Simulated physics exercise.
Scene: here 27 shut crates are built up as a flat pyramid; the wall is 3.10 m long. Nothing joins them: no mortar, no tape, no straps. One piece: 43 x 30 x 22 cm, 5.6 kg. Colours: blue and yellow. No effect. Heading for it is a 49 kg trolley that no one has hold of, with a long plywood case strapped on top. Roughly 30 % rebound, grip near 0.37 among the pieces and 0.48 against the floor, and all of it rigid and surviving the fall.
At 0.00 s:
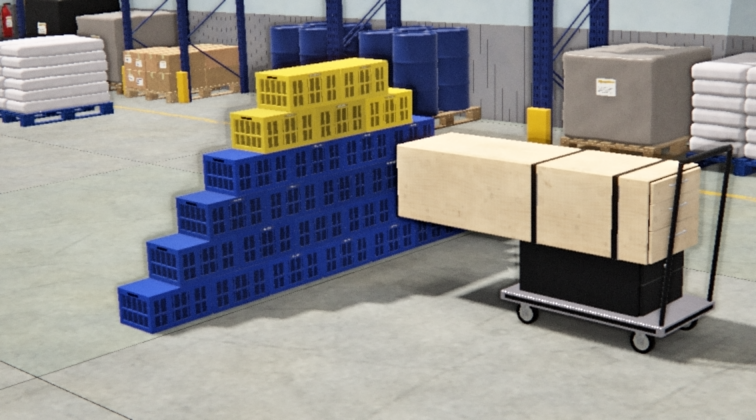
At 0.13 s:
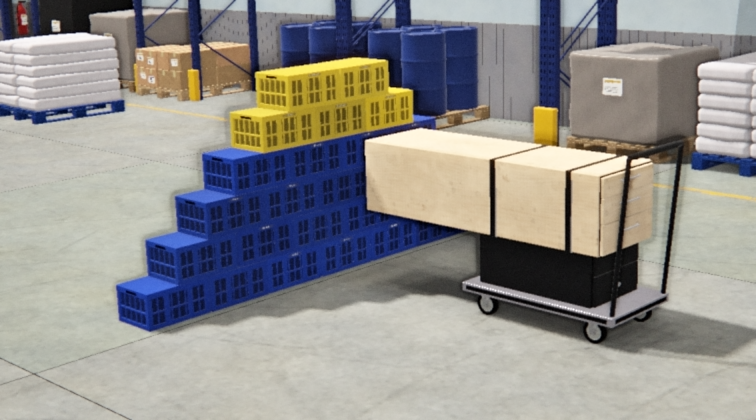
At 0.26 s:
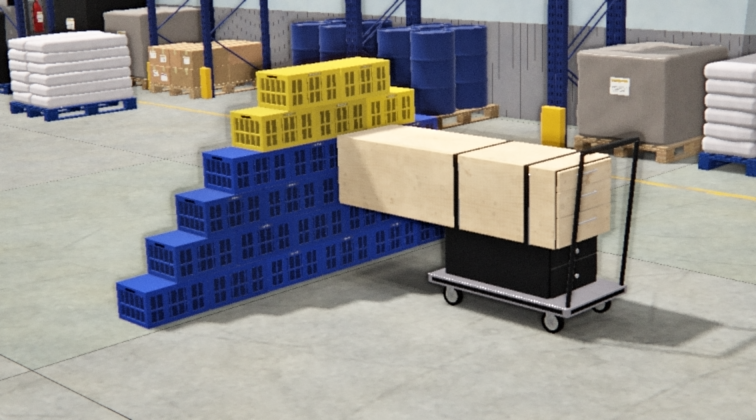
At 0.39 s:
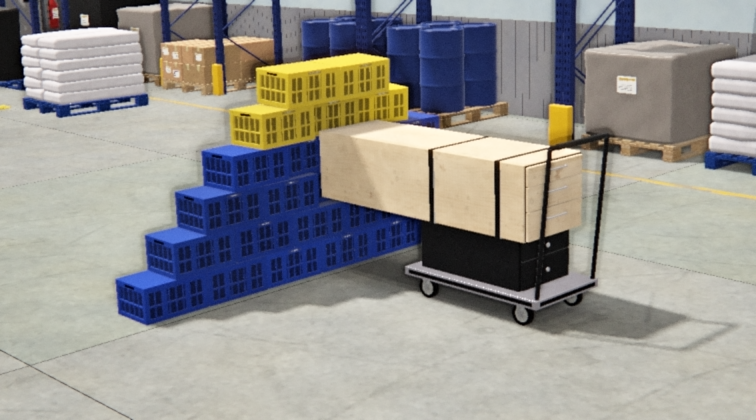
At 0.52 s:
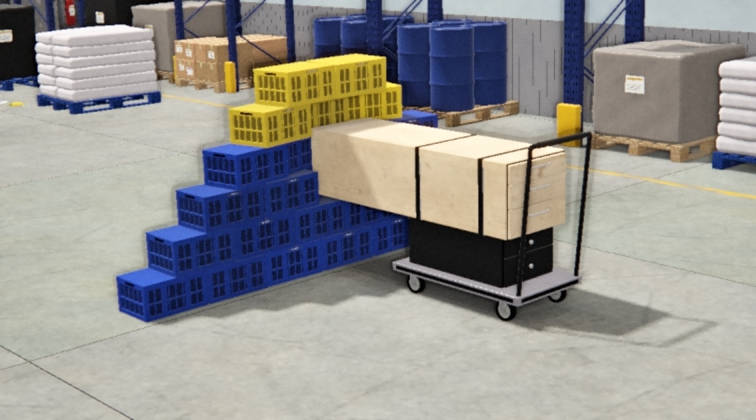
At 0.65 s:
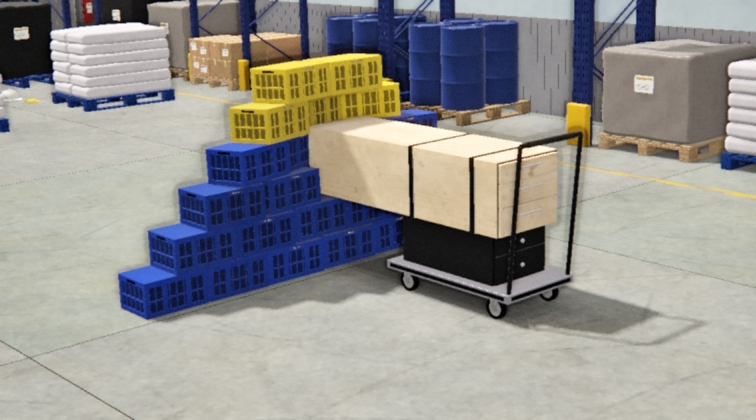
In a warehouse, an unattended trolley carrying a long strapped wooden crate rolls leftward toward a stepped wall of blue and yellow crates, then meets its right part and pushes some blue crates, and then yellow ones, slightly out of place.
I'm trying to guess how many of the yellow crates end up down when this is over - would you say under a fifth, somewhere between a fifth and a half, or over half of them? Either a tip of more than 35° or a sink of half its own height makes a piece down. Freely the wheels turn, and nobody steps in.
I would say over half of them.
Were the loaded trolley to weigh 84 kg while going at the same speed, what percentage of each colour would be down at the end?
Blue 20, yellow 100 %.
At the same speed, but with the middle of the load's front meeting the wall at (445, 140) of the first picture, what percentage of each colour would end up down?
That would leave blue at 10 % and yellow at 0 %.
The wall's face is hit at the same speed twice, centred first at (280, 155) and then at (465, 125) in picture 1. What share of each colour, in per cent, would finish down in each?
For blue it's 20 then 0 per cent, for yellow 80 then 0 per cent.
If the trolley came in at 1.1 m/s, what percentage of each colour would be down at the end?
You'd end up with blue at 0 per cent down and yellow at 0 per cent.
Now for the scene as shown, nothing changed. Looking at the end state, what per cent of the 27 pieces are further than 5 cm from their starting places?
That makes 40 percent.
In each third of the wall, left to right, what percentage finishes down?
The left third ends at 0 per cent, the middle at 60 per cent and the right at 20 per cent.
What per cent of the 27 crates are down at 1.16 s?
5 per cent.
After 1.16 s, load 25 cm past the wall's line, stopped; 2 of the 5 yellow crates down (2 of 27 in all colours); top yellow crate 31° from how it stood, 8 cm lower; top blue crate 32° from how it stood.
After 1.52 s, load 25 cm past the wall's line, stopped; 5 of the 5 yellow crates down (10 of 27 in all colours); top yellow crate 49° from how it stood, 85 cm lower; top blue crate on its side.
In the end (2.5 s), load 25 cm past the wall's line, stopped; 5 of the 5 yellow crates down (10 of 27 in all colours); top yellow crate upside down; top blue crate on its side. That is 100 per cent. From the last view, middles, top yellow crate near (156, 196), top blue crate near (225, 236).
